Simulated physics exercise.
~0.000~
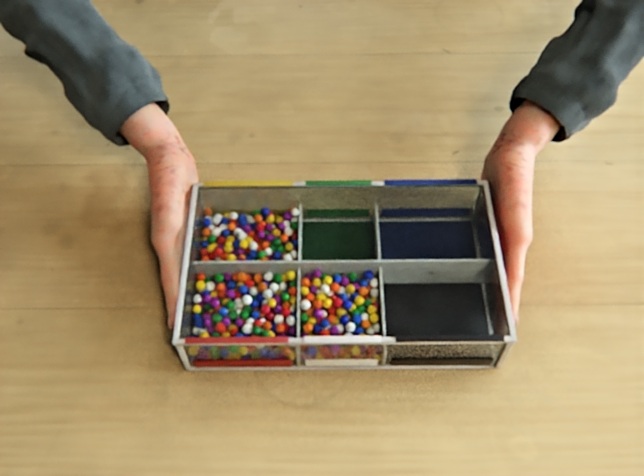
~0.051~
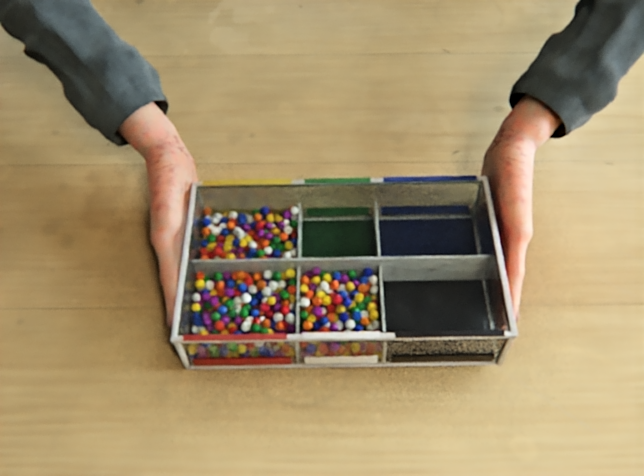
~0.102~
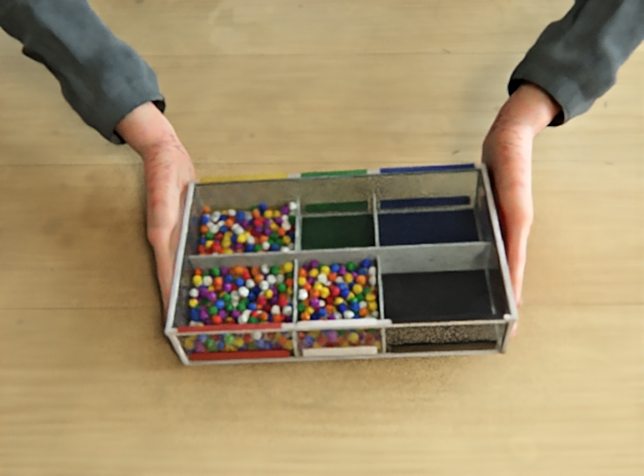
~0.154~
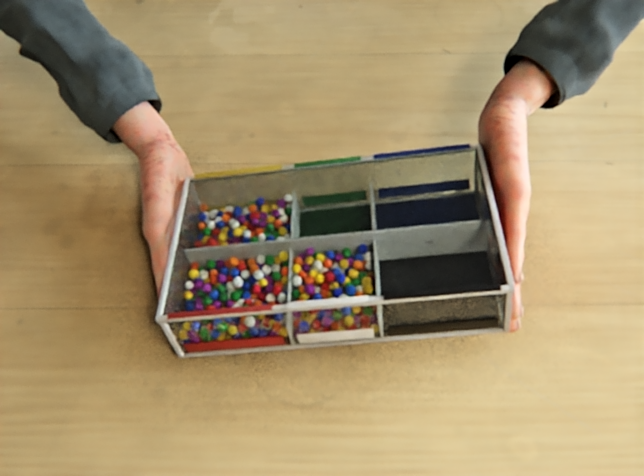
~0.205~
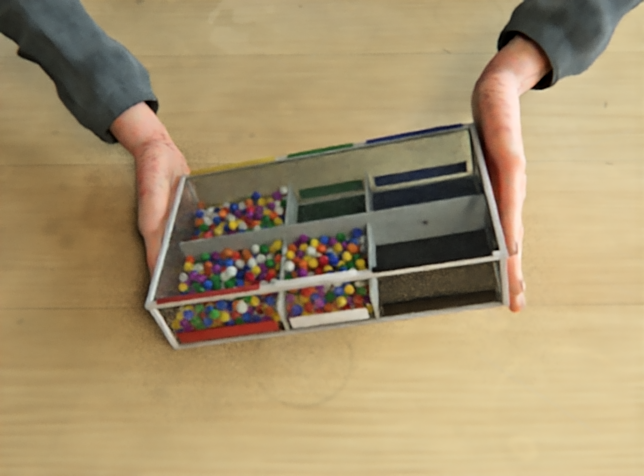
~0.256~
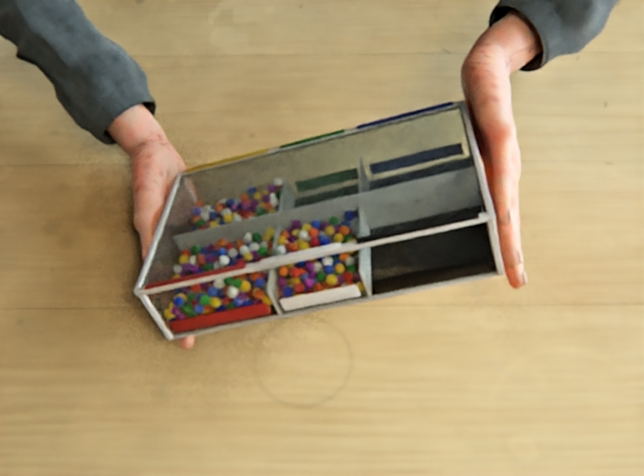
On a pale wooden tabletop, two hands lifting and tilting a clear divided box of colourful beads, its left side dipping lower.
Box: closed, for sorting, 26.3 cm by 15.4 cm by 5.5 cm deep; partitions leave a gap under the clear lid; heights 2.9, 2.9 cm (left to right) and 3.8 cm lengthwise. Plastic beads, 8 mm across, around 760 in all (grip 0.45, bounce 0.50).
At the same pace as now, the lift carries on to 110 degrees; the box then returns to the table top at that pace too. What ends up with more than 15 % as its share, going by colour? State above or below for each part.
Result: Red compartment: Beats the threshold. Blue compartment: Fails to beat the threshold. Green compartment: Fails to beat the threshold. Yellow compartment: Beats the threshold. White compartment: Fails to beat the threshold. Black compartment: Fails to beat the threshold.
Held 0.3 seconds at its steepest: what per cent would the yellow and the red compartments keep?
In per cent: Yellow 50; red 45.
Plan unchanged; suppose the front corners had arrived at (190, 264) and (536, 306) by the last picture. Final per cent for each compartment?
Per cent at the finish: Red 5, blue 55, green 15, yellow 5, white 5, black 20.
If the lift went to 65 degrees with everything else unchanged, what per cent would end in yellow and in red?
Yellow 40 %; red 40 %.
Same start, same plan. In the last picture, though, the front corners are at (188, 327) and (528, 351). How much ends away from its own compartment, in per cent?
My guess is close to 70 per cent.
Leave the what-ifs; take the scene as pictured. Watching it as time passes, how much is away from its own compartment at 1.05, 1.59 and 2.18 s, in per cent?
In order: 20, then 25, then 25.
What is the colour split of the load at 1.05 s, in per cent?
Shares - red: 45, blue: 0, green: 0, yellow: 45, white: 10, black: 0.
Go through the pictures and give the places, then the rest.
In the first picture, box tilt 0 degrees, front corners at (178, 340) and (510, 338); red 40 %, yellow 35 %, white 30 %.
In the second picture, box tilt 1 degrees, front corners at (177, 338) and (511, 332).
In the third picture, box tilt 5 degrees, front corners at (171, 330) and (511, 316), lowest corner left back.
In the fourth picture, box tilt 12 degrees, front corners at (162, 317) and (508, 287), lowest corner left back.
In the fifth picture, box tilt 18 degrees, front corners at (152, 304) and (501, 253), lowest corner left back.
In the sixth picture, box tilt 24 degrees, front corners at (141, 290) and (488, 215), lowest corner left back; red 40 %, yellow 35 %, white 30 %. Its pace works out near 125 degrees a second.
After 1.05 s, tilt 109 degrees; red 45 %, yellow 45 %, white 10 %.
After 1.59 s, tilt 47 degrees; red 45 %, yellow 50 %, white 5 %.
After 2.18 s, tilt 0 degrees; red 45 %, yellow 50 %, white 5 %.
At rest (2.8 s), red 45 %, blue 0 %, green 0 %, yellow 50 %, white 5 %, black 0 %.
